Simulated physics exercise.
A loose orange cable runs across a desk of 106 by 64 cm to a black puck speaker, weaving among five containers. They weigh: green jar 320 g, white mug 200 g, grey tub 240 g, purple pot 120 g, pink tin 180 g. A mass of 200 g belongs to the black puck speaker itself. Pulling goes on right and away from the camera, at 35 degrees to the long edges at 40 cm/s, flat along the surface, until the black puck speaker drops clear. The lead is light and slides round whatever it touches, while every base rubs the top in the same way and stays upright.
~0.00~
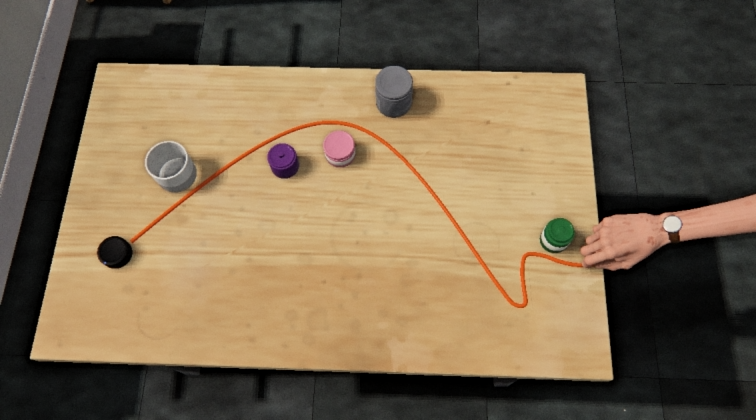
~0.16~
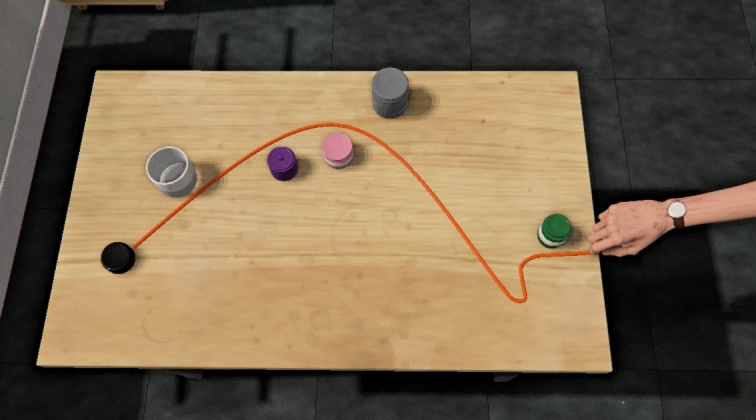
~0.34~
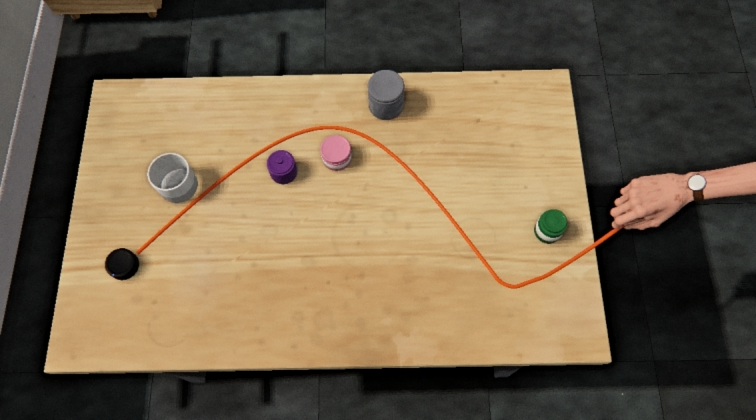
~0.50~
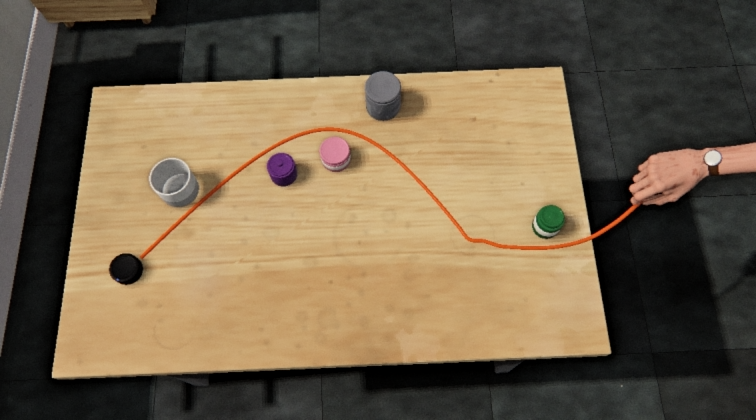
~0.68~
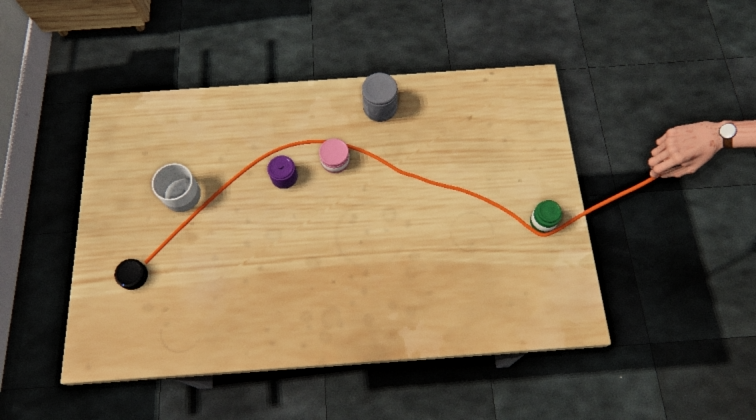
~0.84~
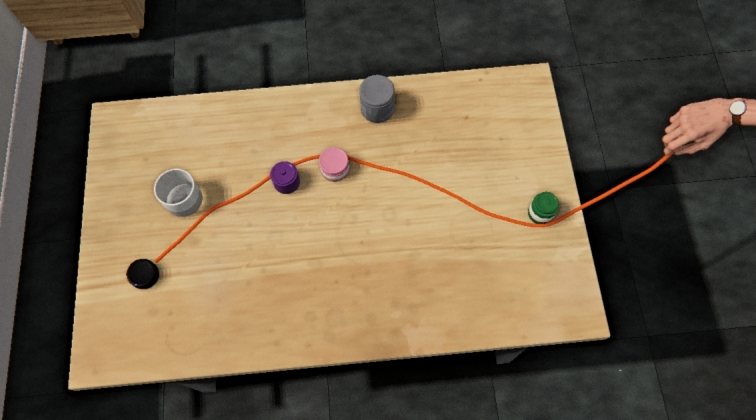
An orange cable winds across a pale wooden table, seen from high above in a dark-tiled room, as a hand wearing a watch pulls its right end. A black puck sits at left, near a whitish mug, purple pot, pink tin, grey tub and, at right, a green-lidded jar. The cable's bends flatten against the pink and green containers, the puck shifts slightly, and the camera drifts slowly.
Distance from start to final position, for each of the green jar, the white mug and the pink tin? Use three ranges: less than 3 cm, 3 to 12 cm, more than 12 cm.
Green jar: In the middle range; white mug: Less than the low limit; pink tin: In the middle range.
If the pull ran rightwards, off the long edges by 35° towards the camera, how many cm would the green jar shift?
It would end some 0 cm from its start.
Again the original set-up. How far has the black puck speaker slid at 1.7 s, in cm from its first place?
By that time it sits around 32 centimetres from where it began.
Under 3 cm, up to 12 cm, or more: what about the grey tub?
The grey tub stays in the low band.
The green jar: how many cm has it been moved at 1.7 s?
Shift so far: Roughly 3 cm.
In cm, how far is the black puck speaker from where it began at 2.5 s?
It has ended up roughly 58 centimetres from its start by then.
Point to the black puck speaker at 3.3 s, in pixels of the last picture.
Location, approx.: (533, 209).
At 1.7 s, the black puck speaker has slid 32 cm. Moved, pink tin 5 cm, purple pot 4 cm, green jar 3 cm.
At 2.5 s, the black puck speaker has slid 59 cm. Moved, purple pot 7 cm, pink tin 6 cm, green jar 4 cm.
At 3.3 s, the black puck speaker has slid 83 cm. Moved, purple pot 7 cm, pink tin 6 cm, green jar 6 cm.
At 3.9 s, the black puck speaker is off the top. Moved, purple pot 7 cm, green jar 7 cm at (551, 177), pink tin 6 cm at (339, 180), white mug 0 cm at (174, 187).
